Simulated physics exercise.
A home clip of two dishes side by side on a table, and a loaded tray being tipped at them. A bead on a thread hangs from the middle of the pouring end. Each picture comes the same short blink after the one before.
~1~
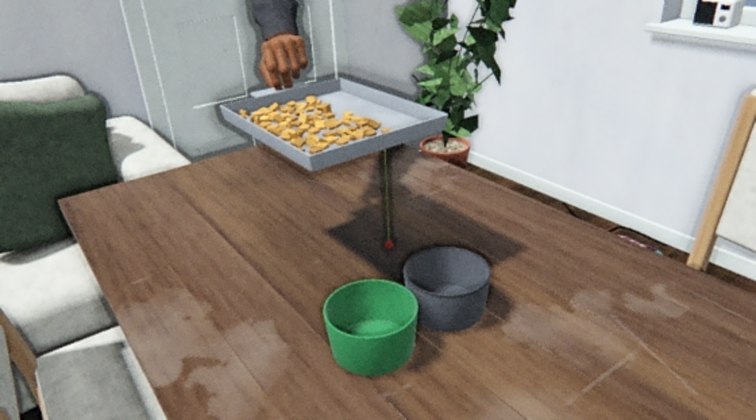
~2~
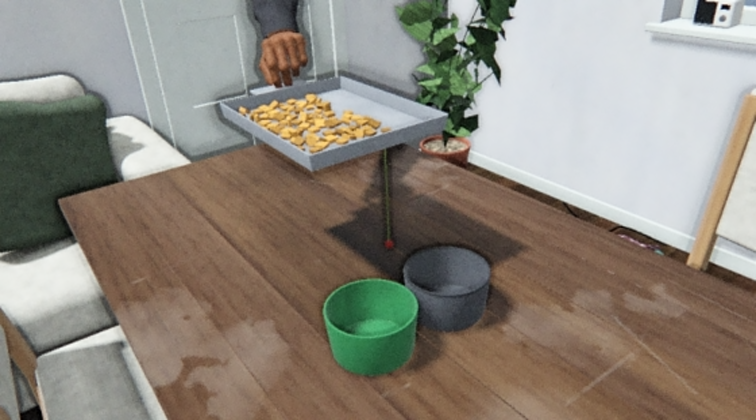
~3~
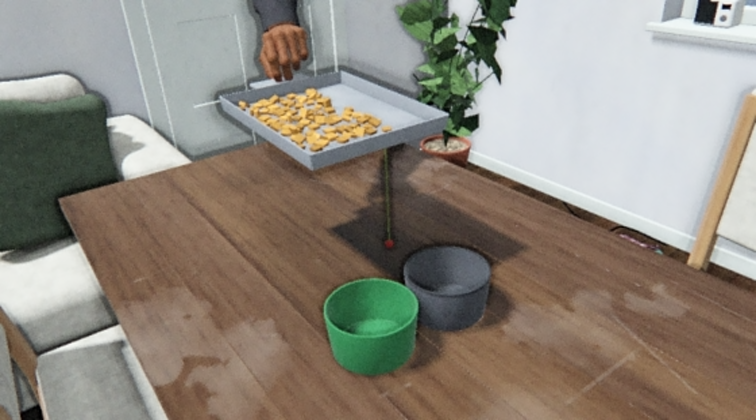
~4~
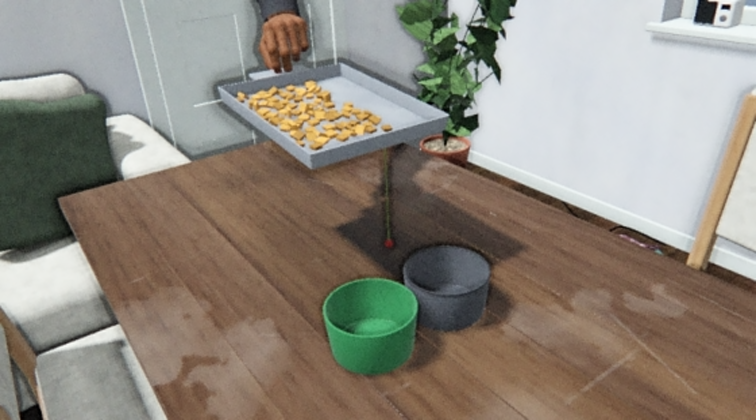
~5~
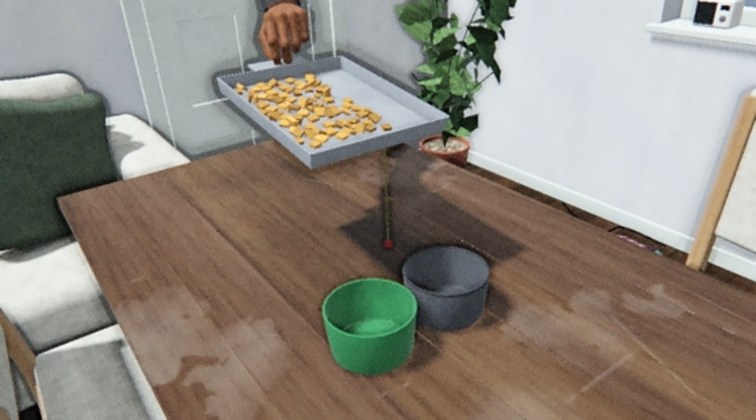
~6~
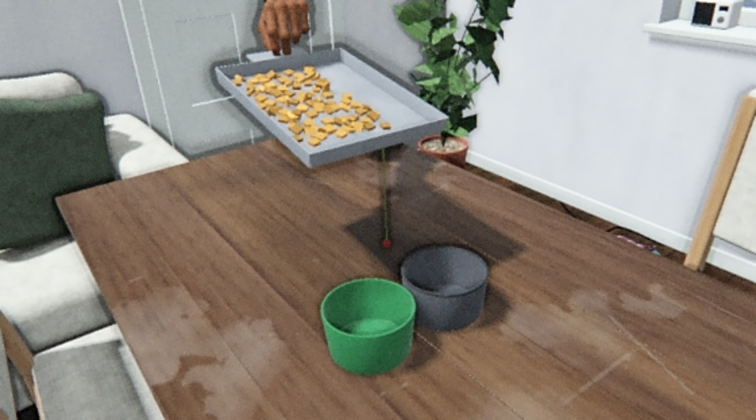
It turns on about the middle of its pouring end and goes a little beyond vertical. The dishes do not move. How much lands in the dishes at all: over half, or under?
The two hold over half of the load.
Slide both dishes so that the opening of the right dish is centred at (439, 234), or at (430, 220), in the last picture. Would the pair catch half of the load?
First not half, then under half.
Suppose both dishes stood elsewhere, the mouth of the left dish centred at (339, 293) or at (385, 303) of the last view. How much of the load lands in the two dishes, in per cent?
The first gives 60 %, the second 70 %.
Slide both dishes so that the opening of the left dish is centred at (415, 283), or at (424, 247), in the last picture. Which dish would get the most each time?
In turn: The dish on the left; left.
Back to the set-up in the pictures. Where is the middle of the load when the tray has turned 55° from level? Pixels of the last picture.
At about (369, 120).
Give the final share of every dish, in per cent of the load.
Left dish: 20 %, right dish: 60 %.
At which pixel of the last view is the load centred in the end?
At about (440, 302).
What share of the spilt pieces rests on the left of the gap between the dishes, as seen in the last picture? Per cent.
Near 30 %.
Soon, tray tipped steeply; all on the tray.
A while on, tray tipped right over; nearly all on the tray; a stray few in the left dish; a stray few in the right dish; a stray few outside both; a stray few in the air.
Towards the end, tray tipped past a quarter turn; about a quarter in the left dish; about half in the right dish; about a quarter outside both.
Finally, tray tipped past a quarter turn; about a quarter in the left dish; about half in the right dish; about a quarter outside both.
